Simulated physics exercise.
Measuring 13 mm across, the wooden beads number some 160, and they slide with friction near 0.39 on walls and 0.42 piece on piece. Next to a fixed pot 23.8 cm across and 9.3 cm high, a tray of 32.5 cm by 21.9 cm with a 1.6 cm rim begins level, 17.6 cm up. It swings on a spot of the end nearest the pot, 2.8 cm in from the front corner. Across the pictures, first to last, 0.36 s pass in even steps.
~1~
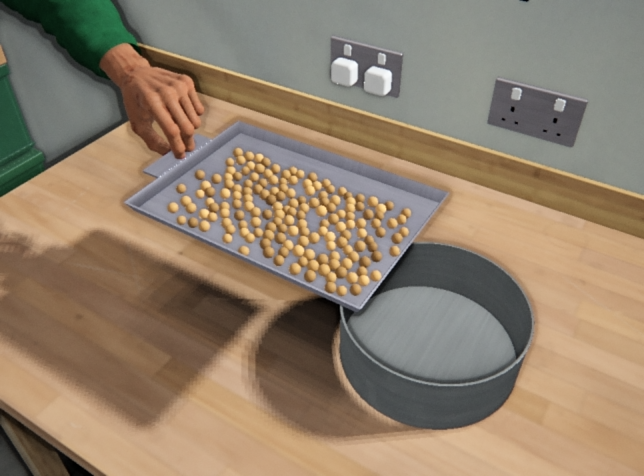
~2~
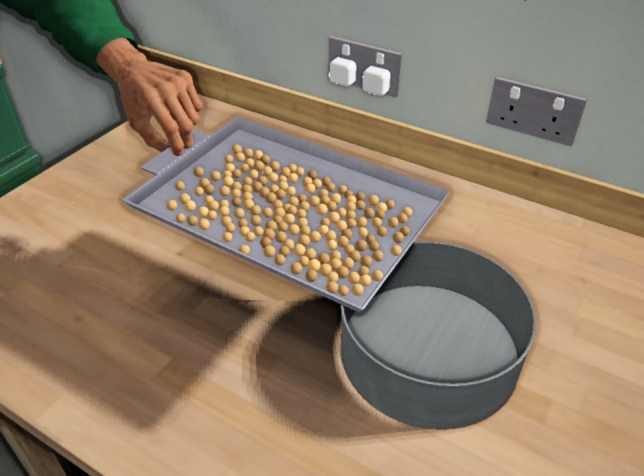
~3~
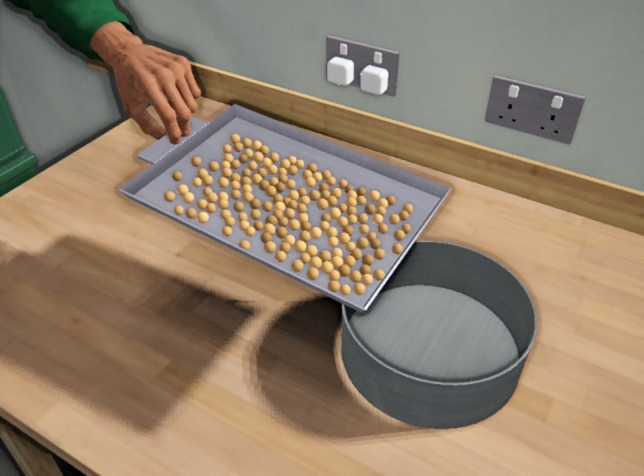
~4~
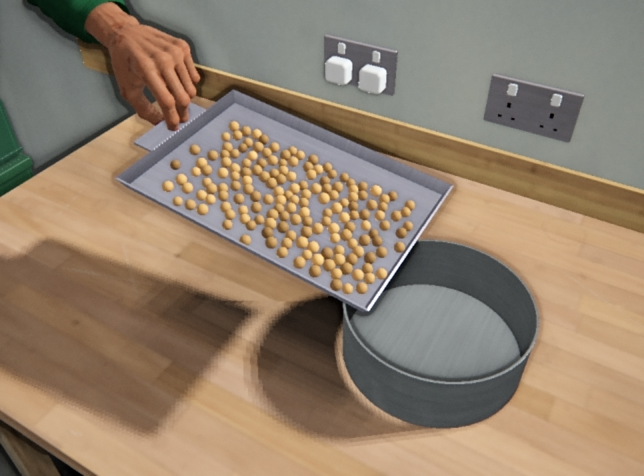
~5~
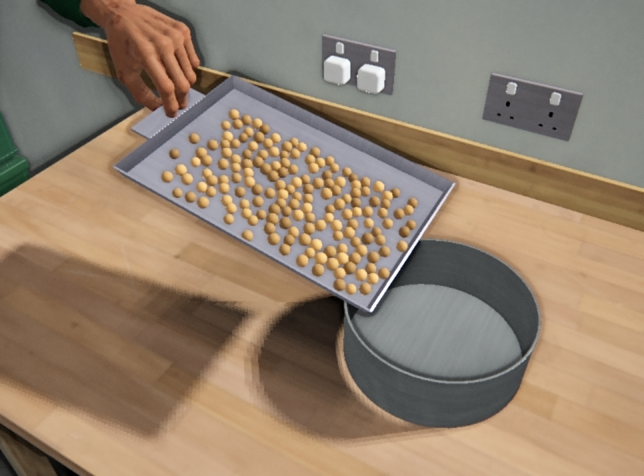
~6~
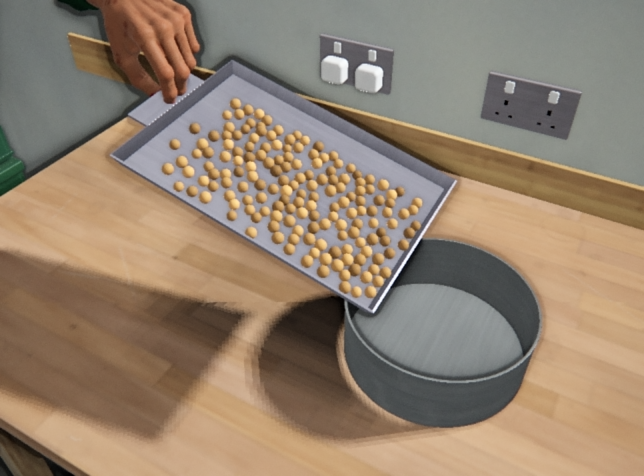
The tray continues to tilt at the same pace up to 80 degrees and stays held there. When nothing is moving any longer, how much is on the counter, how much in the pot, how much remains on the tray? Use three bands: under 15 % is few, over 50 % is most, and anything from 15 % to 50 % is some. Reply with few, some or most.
Counter: Some, pot: Most, tray: Few.
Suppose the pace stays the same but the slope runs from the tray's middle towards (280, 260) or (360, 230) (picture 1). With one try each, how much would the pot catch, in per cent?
The share comes to about 0 in a hundred, then about 95 in a hundred.
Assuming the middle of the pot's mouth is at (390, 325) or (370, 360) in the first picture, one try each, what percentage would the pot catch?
That gives roughly 95 per cent and then 90 per cent.
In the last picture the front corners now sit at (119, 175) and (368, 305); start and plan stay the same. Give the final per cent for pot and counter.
Split: Pot = 5, counter = 95.
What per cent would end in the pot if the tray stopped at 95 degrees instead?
That would give about 60 per cent.
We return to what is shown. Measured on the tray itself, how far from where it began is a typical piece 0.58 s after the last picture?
10 cm.
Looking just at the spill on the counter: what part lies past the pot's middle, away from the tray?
Some 70 per cent.
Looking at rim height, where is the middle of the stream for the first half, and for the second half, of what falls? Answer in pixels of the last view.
Around (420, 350), then (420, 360).
Then, 0.58 s after the last picture, tilt 46 degrees; the tray holds 90 %, the pot 0 %.
Then, 0.97 s after the last picture, tilt 66 degrees; the tray holds 40 %, the pot 30 %.
Then, 1.45 s after the last picture, tilt 80 degrees; the tray holds 0 %, the pot 60 %.
In the end, counter 40 %, pot 60 %, tray 0 %.
